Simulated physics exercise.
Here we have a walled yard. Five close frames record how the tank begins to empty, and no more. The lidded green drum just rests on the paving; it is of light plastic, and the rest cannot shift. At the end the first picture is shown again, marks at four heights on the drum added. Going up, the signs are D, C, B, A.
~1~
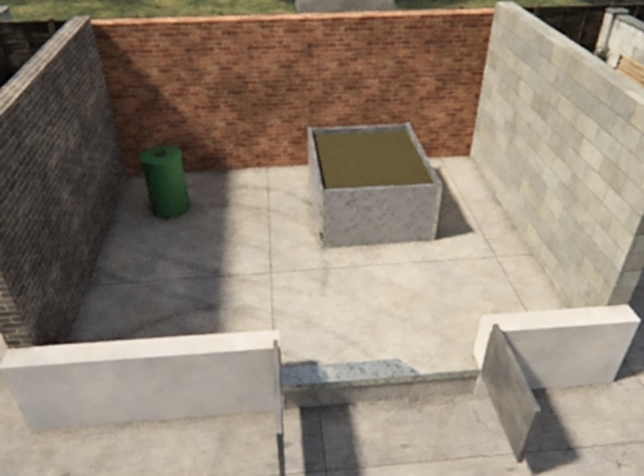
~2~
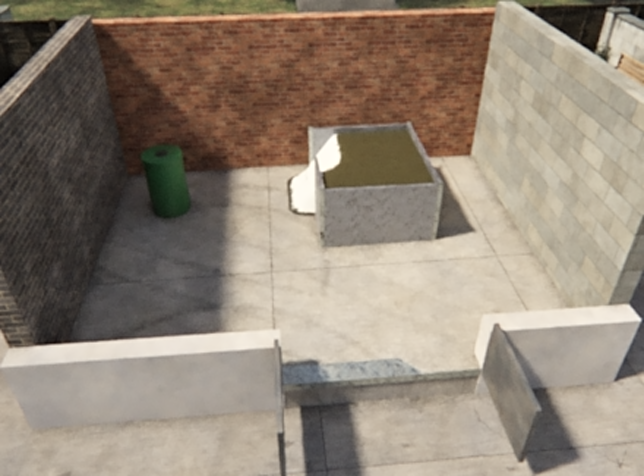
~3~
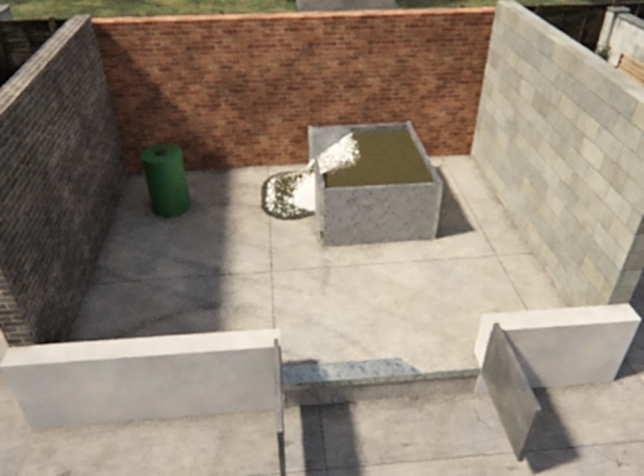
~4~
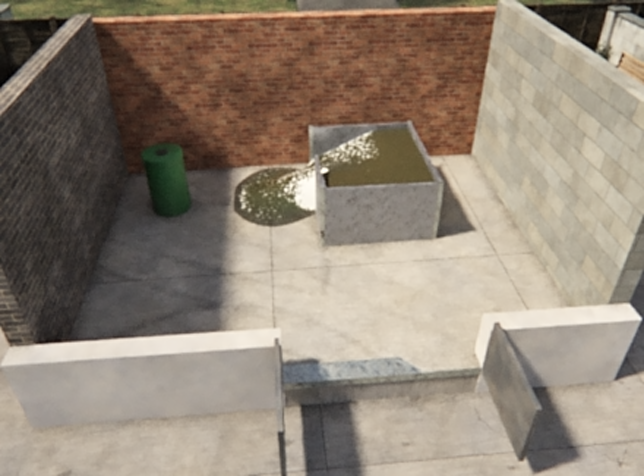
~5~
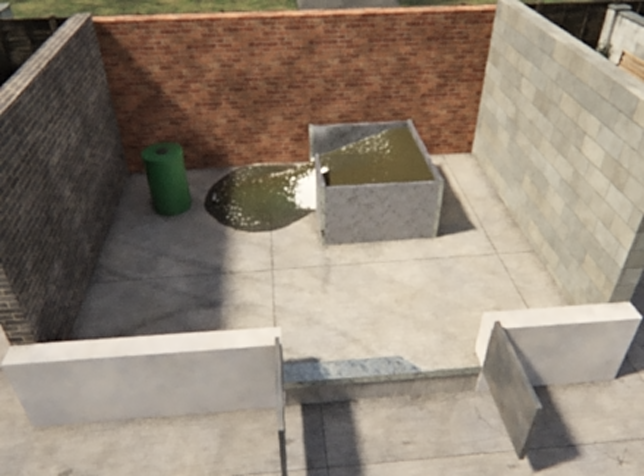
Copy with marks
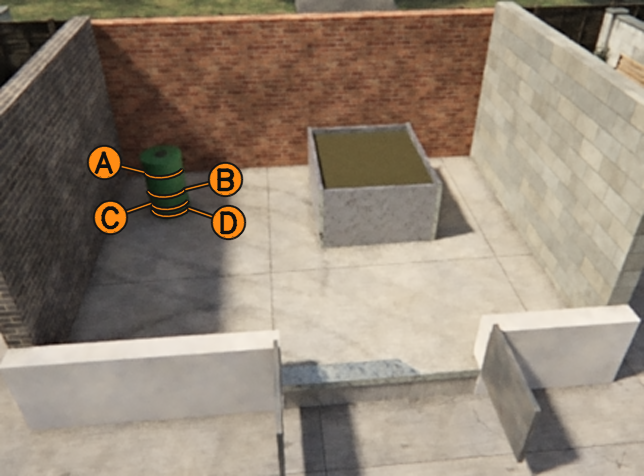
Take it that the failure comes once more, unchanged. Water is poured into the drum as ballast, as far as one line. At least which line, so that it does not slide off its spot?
A will do.
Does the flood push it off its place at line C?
Yes, it does.
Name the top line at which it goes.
Line B.
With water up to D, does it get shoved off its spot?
Yes.
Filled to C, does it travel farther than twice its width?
Yes, clearly.
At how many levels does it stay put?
One.
In orange, A at (161, 177); B at (165, 197); C at (167, 209); D at (168, 216); from the bottom up D, C, B, A.
For line A, it does not move.
For line B, it is pushed about twice its own width away.
For line C, it is pushed about 6 times its own width away.
For line D, it is pushed about 8 times its own width away.
